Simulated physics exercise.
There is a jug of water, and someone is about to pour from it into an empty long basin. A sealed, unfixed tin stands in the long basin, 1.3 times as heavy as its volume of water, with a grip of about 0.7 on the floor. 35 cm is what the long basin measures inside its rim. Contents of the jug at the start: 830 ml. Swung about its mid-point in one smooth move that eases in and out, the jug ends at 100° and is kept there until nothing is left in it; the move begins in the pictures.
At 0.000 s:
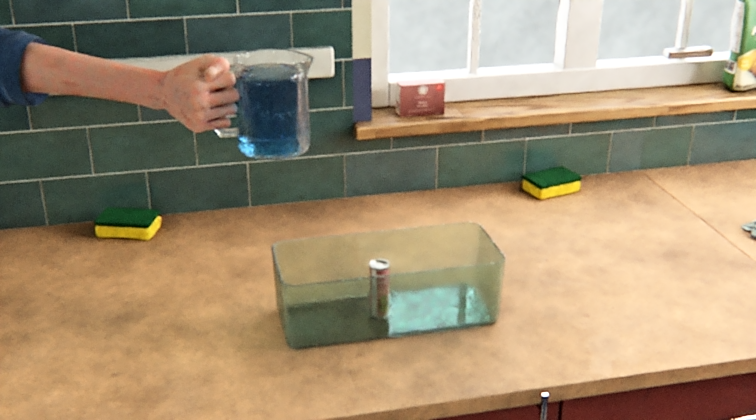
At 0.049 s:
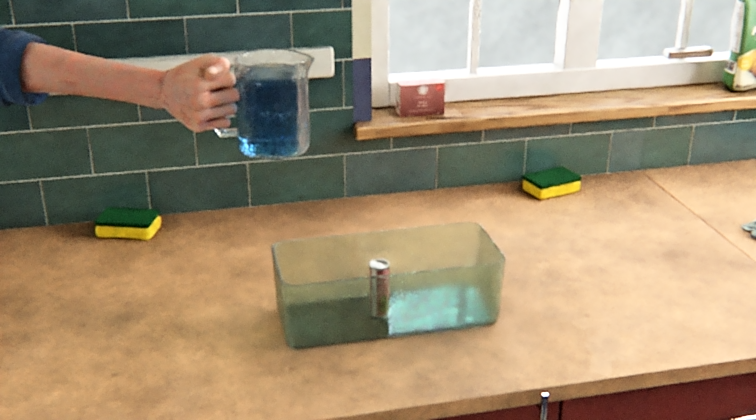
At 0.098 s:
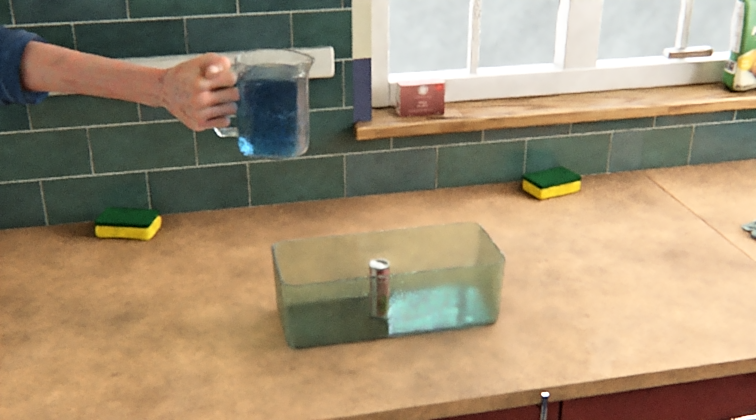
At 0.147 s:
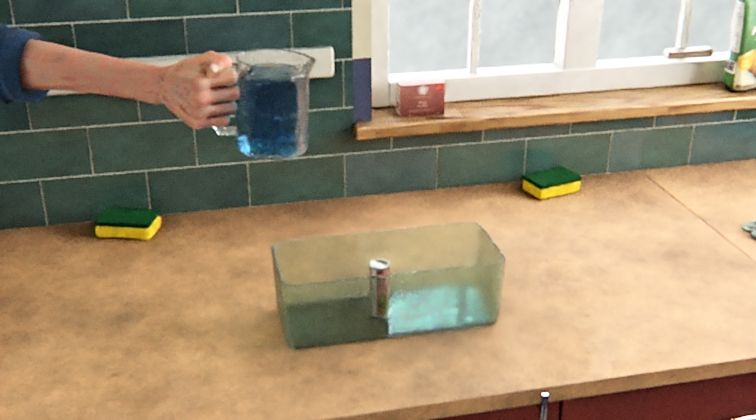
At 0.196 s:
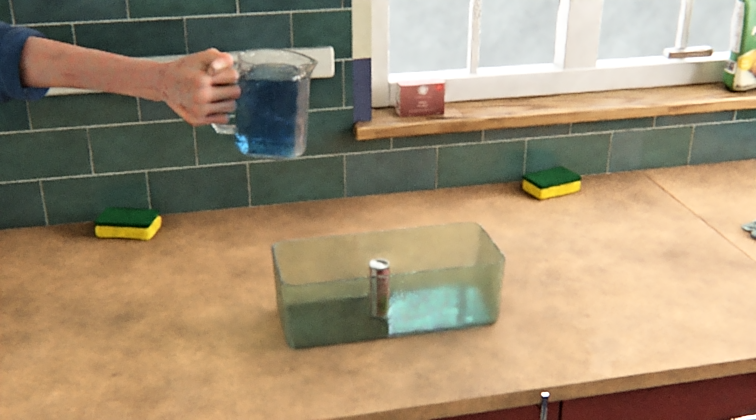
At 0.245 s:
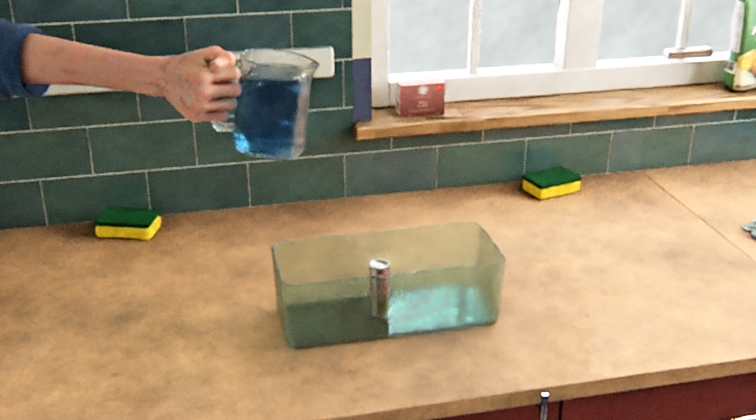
A hand reaching in from the left holds a clear jug of blue liquid above a tan kitchen counter, seen from slightly above against dark green tiles. Below sits a long, see-through greenish basin with a small metallic tin, between two yellow-and-green sponges, with a red box on the wooden windowsill. The hand gradually tilts the jug slightly rightward, while everything else and the camera stay still.
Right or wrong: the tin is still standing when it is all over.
Right, it is still standing.
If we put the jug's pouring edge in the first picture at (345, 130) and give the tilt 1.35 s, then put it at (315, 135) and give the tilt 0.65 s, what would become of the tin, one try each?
In the first try it remains standing; in the second it comes down.
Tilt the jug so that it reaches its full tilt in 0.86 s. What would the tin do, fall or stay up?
Holds steady.
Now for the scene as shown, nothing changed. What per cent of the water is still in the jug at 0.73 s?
I reckon about 90 in a hundred is still held.
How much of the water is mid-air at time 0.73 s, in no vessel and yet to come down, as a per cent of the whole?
It comes to about 10 percent.
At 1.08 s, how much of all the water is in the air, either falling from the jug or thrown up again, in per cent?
Around 28 per cent of the liquid is in flight.
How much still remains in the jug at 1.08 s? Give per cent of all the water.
What remains is about 48 percent of it all.
By 0.73 s the tilt is 56° and 90 per cent is still to pour; the tin stands where it began.
By 1.08 s the tilt is 90° and 48 per cent is still to pour; the tin stands where it began.
By 1.45 s the tilt is 100° and 10 per cent is still to pour; the tin stands where it began.
By 1.85 s the tilt is 100° and 1 per cent is still to pour; the tin stands where it began.
At rest the tin stands where it began.
